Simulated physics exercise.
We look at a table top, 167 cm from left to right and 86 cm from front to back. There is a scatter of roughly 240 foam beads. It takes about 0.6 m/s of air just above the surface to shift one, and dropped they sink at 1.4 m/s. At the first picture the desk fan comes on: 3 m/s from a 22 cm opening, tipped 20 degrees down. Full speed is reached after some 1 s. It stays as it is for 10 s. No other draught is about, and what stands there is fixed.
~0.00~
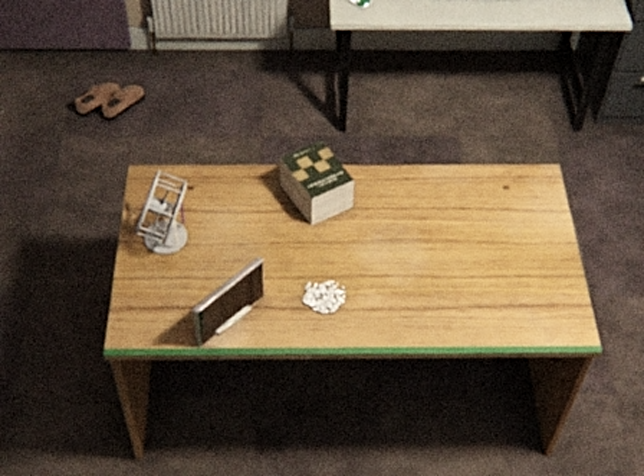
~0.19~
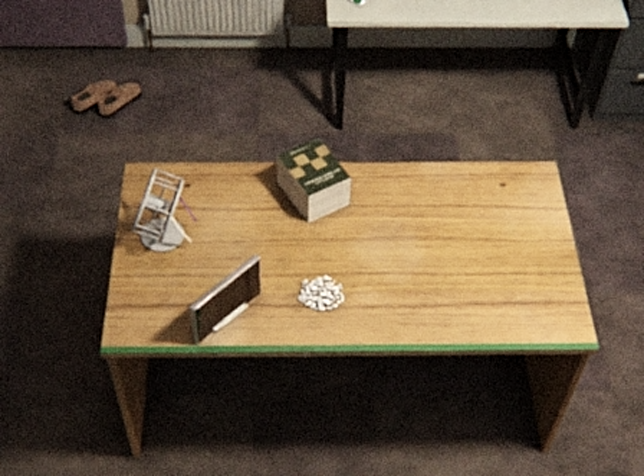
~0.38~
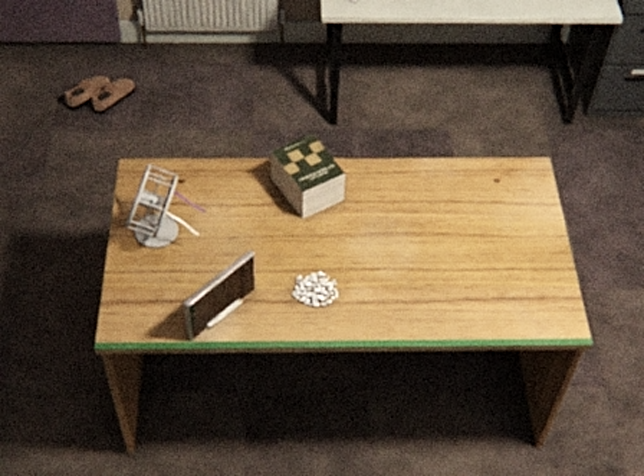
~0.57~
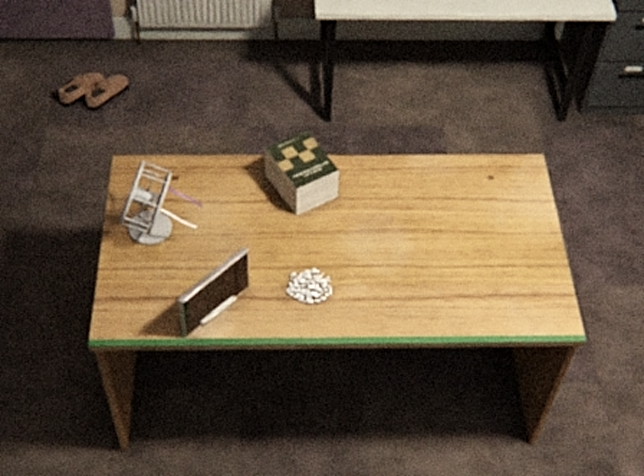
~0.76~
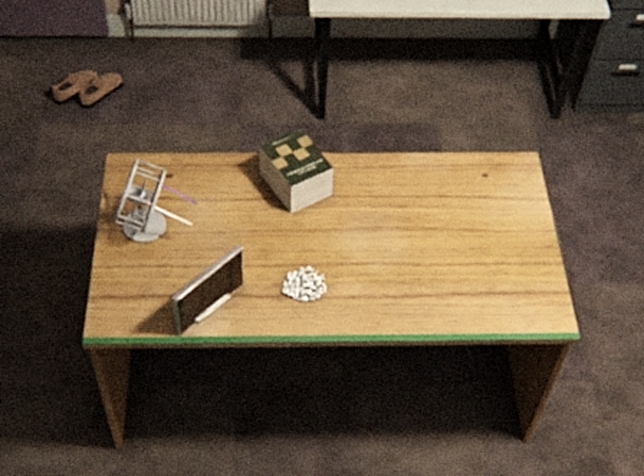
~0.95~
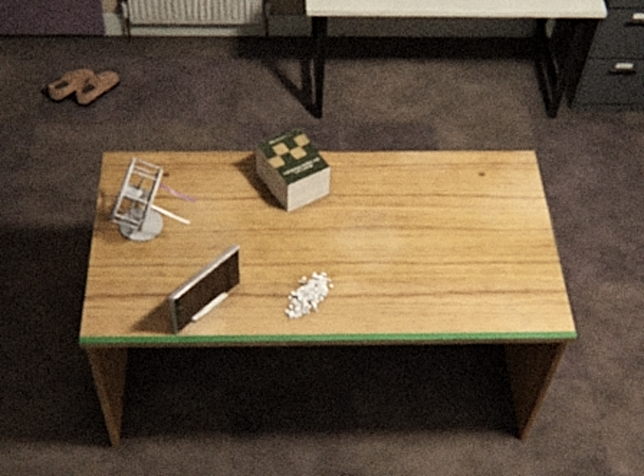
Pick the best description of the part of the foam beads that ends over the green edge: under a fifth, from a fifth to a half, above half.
By then more than half are over the green edge.
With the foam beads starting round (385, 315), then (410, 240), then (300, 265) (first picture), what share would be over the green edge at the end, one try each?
In that order: 100 %, 0 %, 60 %.
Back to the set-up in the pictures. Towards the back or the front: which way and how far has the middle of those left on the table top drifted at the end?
To the front, by about 20 cm.
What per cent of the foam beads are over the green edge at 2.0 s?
Some 80 per cent.
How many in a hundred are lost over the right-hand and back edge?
About 0 % right-hand, 0 % back.
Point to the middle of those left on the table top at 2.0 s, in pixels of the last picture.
Near (300, 333).
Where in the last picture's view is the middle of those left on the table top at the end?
Near (300, 333).
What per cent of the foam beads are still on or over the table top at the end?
Some 20 per cent.
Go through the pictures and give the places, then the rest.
In the first picture, the middle of the foam beads is near (324, 298), none has stirred yet and the mouth of the desk fan is at (161, 207).
In the second picture, the middle of the foam beads is near (322, 295), none has stirred yet and the green edge is centred on (352, 351).
In the third picture, the middle of the foam beads is near (316, 291), none has stirred yet, the top of a laptop is at (220, 277) and the top of a book is at (308, 162).
In the fourth picture, the middle of the foam beads is near (310, 288) and none has stirred yet.
In the fifth picture, the middle of the foam beads is near (303, 285) and none has stirred yet.
In the sixth picture, the middle of the foam beads is near (310, 293), the farthest in sight from the desk fan is at (331, 286) and about 90 % have left their places.
After 2.0 s the count stands so, 80 % are over the green edge; the middle of those still in play is near (300, 333).
After 3.2 s the count stands so, 81 % are over the green edge; the middle of those still in play is near (300, 333).
After 5.5 s the count stands so, 81 % are over the green edge; the middle of those still in play is near (300, 333).
After 10.0 s, at the end, 81 % are over the green edge; the middle of those still in play is near (300, 333).
